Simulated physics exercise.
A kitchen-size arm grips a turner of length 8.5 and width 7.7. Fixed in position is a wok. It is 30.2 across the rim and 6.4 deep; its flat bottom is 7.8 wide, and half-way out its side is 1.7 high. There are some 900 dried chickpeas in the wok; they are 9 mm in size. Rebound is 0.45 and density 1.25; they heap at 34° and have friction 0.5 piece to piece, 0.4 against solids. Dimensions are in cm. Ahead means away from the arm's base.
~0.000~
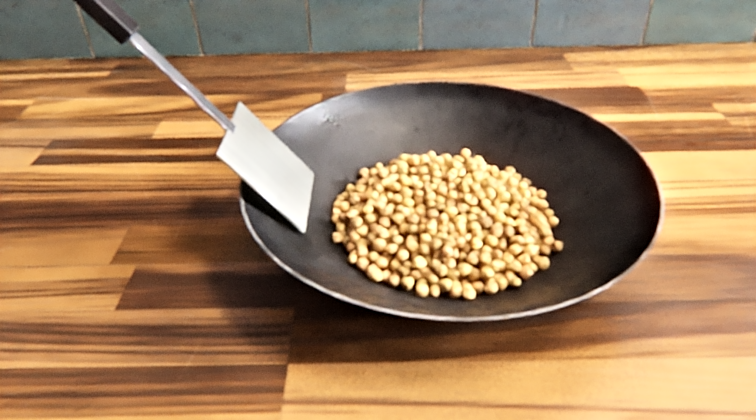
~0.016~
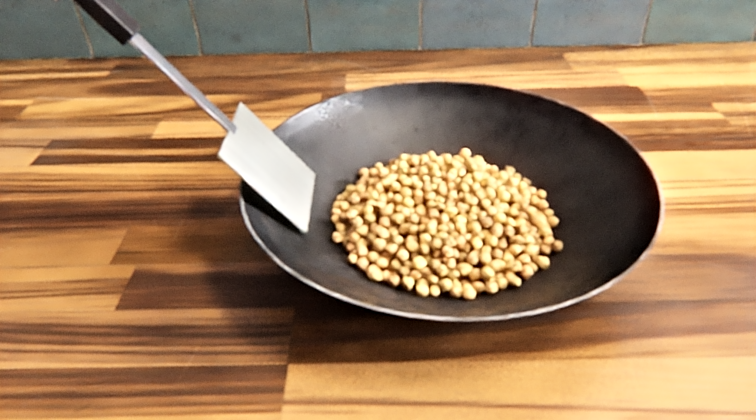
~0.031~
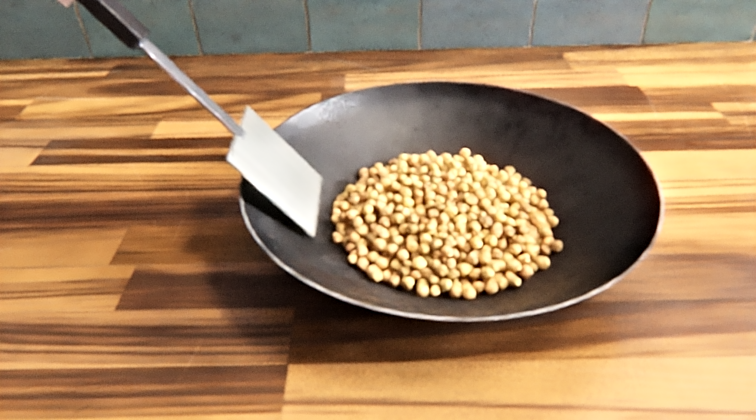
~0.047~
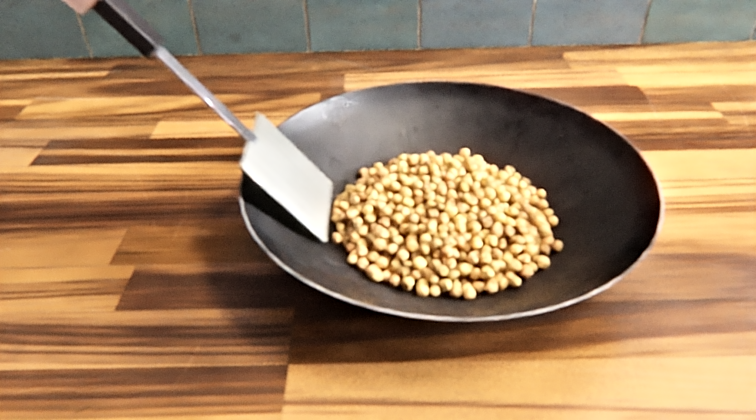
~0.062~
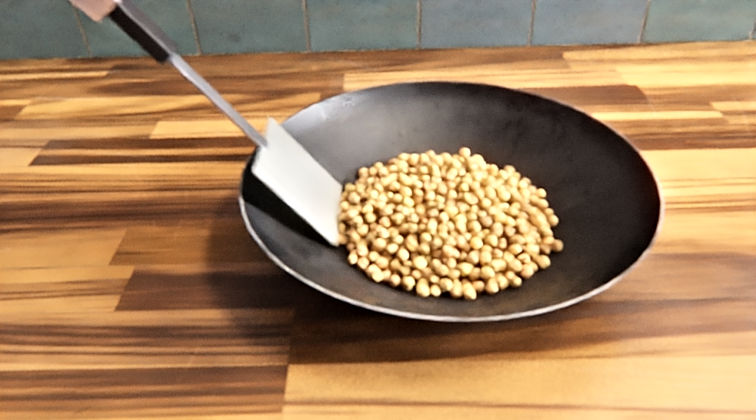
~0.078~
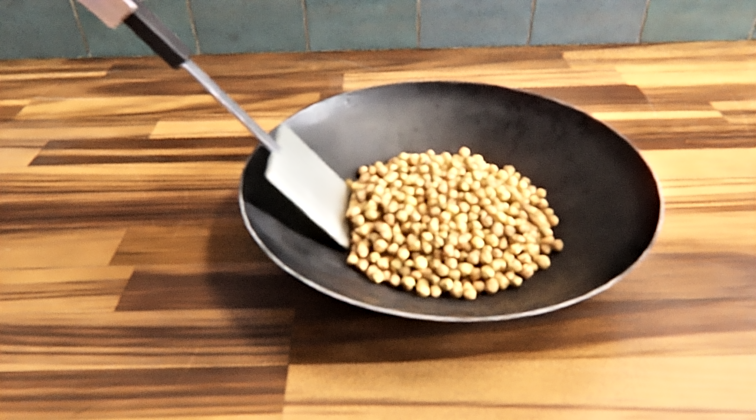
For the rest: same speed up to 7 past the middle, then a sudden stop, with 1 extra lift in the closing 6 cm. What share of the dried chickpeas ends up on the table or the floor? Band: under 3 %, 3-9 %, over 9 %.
Under 3 %.
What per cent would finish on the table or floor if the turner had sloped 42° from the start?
Then roughly 0 percent.
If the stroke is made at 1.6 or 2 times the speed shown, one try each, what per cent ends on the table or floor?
Around 5 per cent and around 15 per cent.
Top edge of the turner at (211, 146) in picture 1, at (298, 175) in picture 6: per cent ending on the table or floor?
Some 10 percent ends up on the table or floor.
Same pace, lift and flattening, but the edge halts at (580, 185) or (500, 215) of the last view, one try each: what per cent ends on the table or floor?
Estimates, in order: 15 % and 0 %.
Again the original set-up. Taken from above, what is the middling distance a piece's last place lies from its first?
Roughly 5 centimetres.
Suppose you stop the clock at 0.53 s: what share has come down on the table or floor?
I'd put it at around 0 per cent.
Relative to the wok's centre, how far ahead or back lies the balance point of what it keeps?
The balance point lies close to 5.0 cm ahead.
By 0.18 s, sloping 53°, highest piece 4 above the table; 900 in the wok.
By 0.28 s, sloping 53°, highest piece 8 above the table; 900 in the wok.
By 0.53 s, sloping 53°, highest piece 7 above the table; 896 in the wok, 2 on the table or floor, 2 on the blade or in flight.
By 1.58 s, sloping 53°, highest piece 7 above the table; 896 in the wok, 4 on the table or floor.
Final count, 896 in the wok, 4 on the table or floor. That is 0 % on the table or floor.
